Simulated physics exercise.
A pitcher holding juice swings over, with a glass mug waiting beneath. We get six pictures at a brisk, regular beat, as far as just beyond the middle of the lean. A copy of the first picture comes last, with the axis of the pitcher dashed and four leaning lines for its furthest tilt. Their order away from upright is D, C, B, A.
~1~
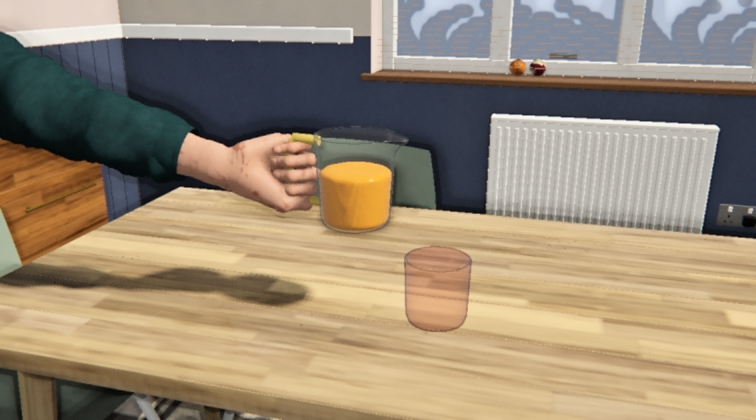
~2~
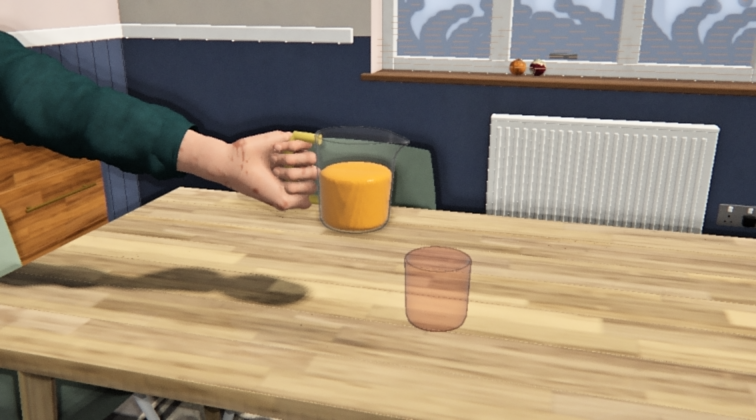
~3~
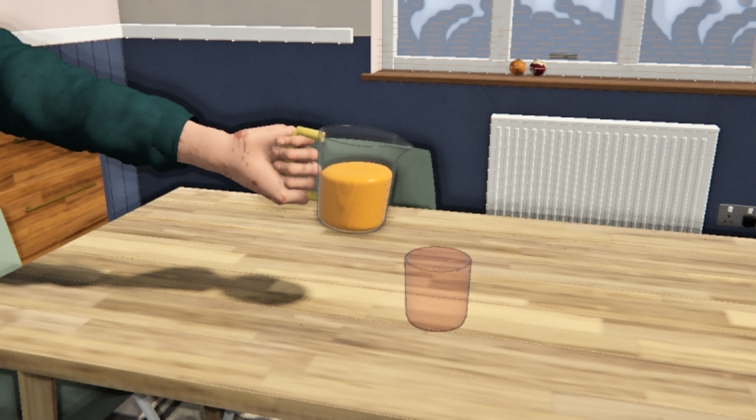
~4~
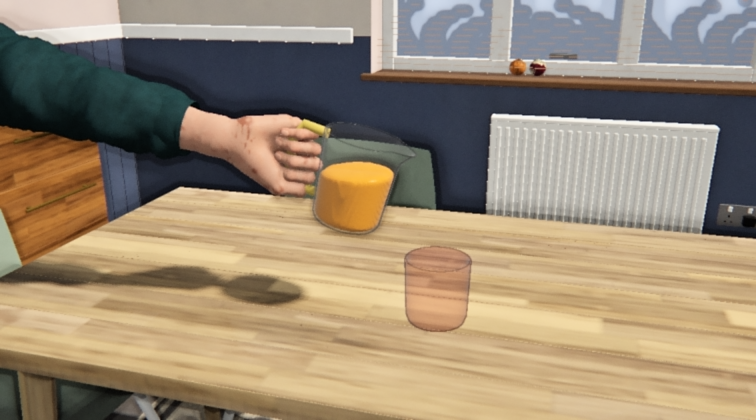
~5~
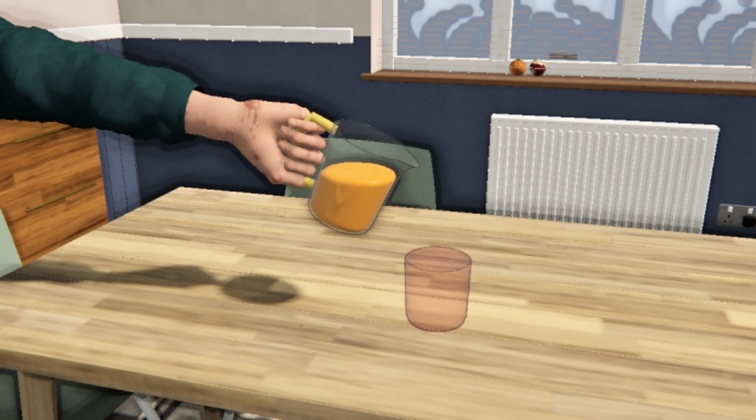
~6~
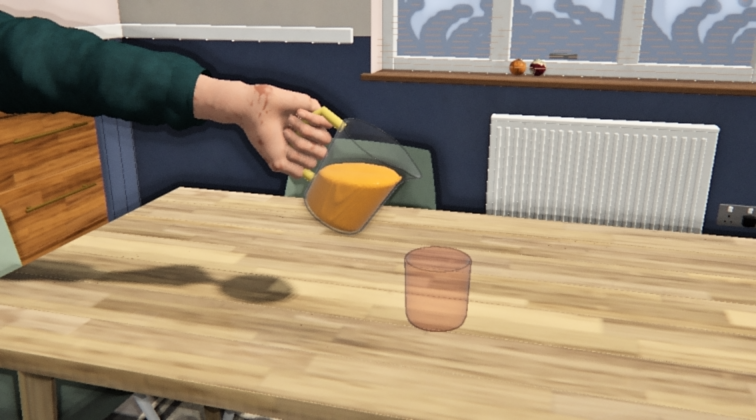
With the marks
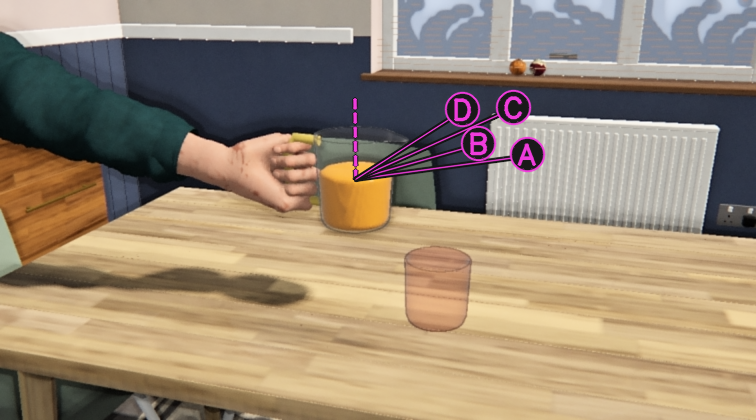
A hand in a dark green sleeve holds a clear pitcher of orange juice upright above a wooden table, behind and to the left of an empty pinkish glass. The hand then tilts the pitcher steadily to the right, and the juice shifts toward its lip while the glass stays still.
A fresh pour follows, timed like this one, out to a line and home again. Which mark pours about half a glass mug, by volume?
Use tilt B.
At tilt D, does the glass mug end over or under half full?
Under half.
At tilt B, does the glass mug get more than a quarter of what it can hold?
Yes, it does.
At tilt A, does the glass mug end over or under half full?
Over.
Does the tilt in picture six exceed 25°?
Yes.
On the marked copy, A at (511, 158); B at (462, 148); C at (498, 115); D at (448, 119).
With A, the glass mug ends with about 69 % of what it can hold.
With B, the glass mug ends with about 52 % of what it can hold.
With C, the glass mug ends with about 34 % of what it can hold.
With D, the glass mug ends with about 18 % of what it can hold.
